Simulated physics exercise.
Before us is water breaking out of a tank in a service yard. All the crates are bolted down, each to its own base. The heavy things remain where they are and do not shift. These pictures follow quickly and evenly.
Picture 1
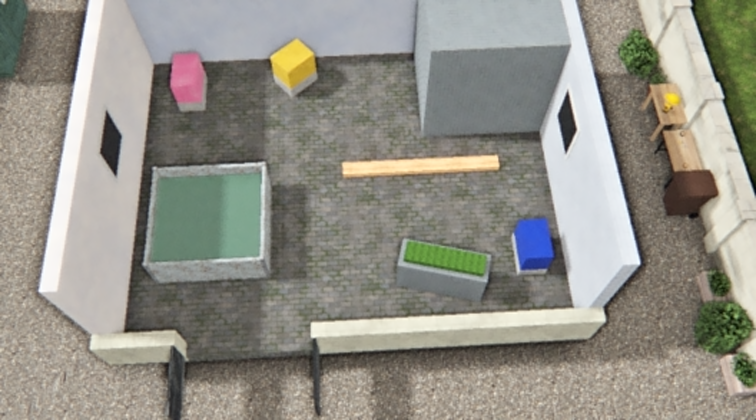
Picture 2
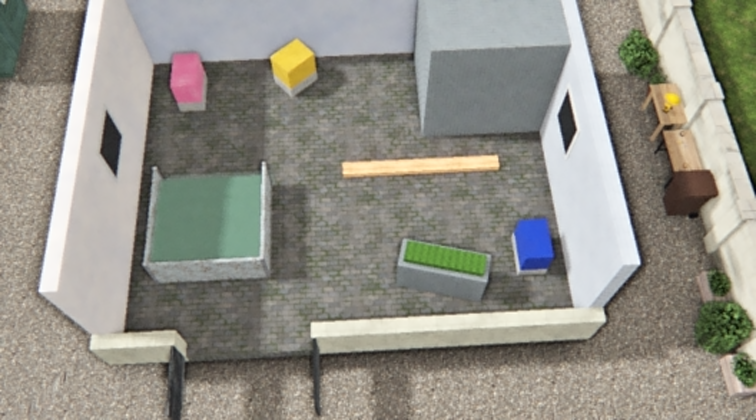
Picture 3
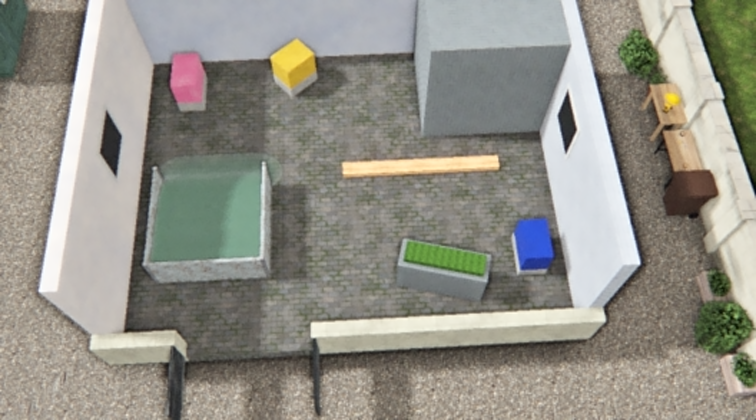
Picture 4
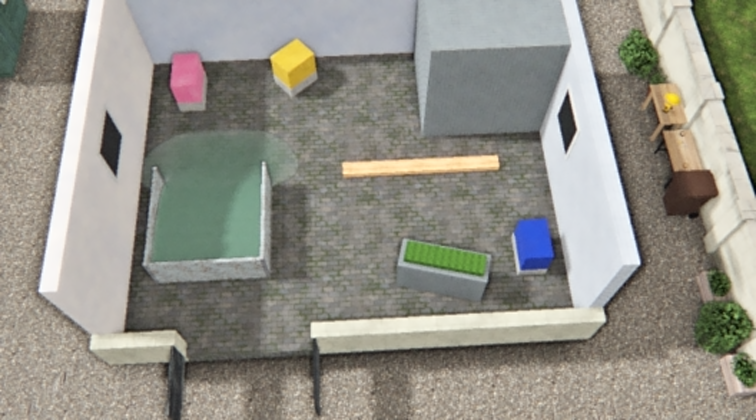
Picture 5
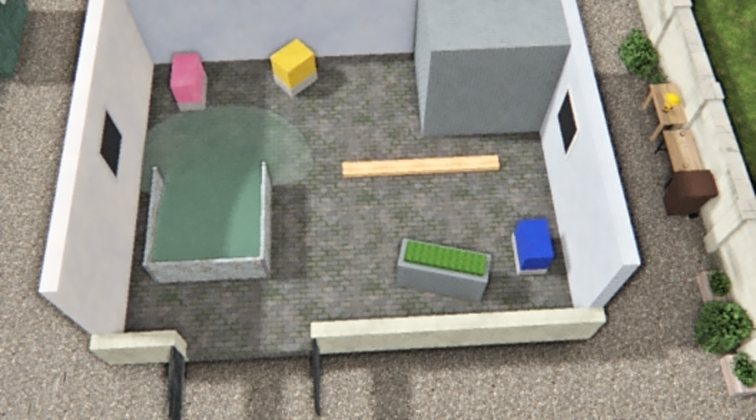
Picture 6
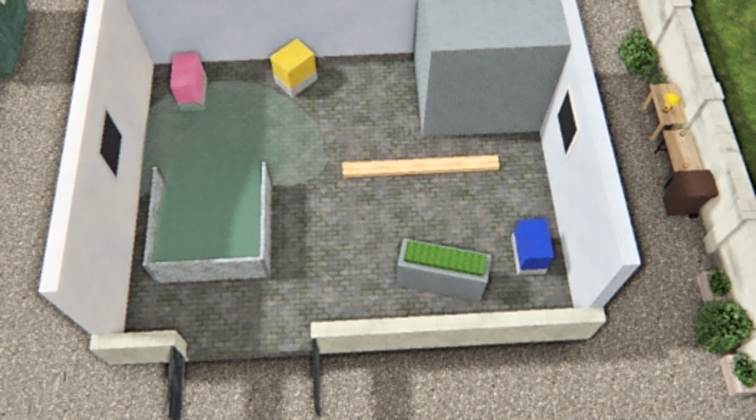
In a walled service yard, greenish water sat still in a square tank until the far side opened, and then it poured out and spread across the paving in a widening rounded sheet toward the pink block.
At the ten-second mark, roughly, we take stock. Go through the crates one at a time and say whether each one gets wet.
Pink crate: Not safe; blue crate: Safe; yellow crate: Not safe.
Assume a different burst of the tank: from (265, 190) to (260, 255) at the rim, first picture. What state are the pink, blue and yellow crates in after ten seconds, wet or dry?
The pink crate is untouched, the blue crate is flooded and the yellow crate is untouched.
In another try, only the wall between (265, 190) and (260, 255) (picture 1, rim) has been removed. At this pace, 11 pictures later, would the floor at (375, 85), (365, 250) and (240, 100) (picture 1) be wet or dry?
One by one, they turn out not soaked, drenched and not soaked.
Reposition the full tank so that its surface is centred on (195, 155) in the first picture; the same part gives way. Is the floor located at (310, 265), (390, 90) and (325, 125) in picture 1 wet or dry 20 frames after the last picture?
Results in order - left untouched, swamped, swamped.
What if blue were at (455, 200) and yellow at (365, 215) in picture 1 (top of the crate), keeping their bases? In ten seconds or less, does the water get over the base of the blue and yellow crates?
As I see it, the blue crate is not reached; meanwhile the yellow crate is not reached.
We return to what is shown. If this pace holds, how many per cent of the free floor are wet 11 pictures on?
30 %, roughly.
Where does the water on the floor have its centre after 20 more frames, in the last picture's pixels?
The water centres close to (245, 127).
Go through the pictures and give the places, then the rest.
The first frame shows still water in the tank at (208, 214).
In the second frame, water pours out on the tank's far side and has run to a hidden place.
In the third frame, the front is at a hidden place, out from the gap on the tank's far side.
In the fourth frame, water pours out on the tank's far side and has run to (150, 157).
In the fifth frame, water pours out on the tank's far side and has run to (185, 113).
In the sixth frame, water pours out on the tank's far side and has run to (239, 84).
A moment on, water covers 25 % of the floor; the pink crate water round its plinth, the blue crate not reached, the yellow crate water round its plinth.
Next, water covers 30 % of the floor; the pink crate water round its plinth, the blue crate not reached, the yellow crate water round its plinth.
Then, water covers 35 % of the floor; the pink crate water round its plinth, the blue crate not reached, the yellow crate water round its plinth.
Later, water covers 65 % of the floor; the pink crate water round its plinth, the blue crate not reached, the yellow crate water round its plinth.
In the end, water covers 95 % of the floor; the pink crate was topped, the blue crate stayed above the water, the yellow crate was topped.
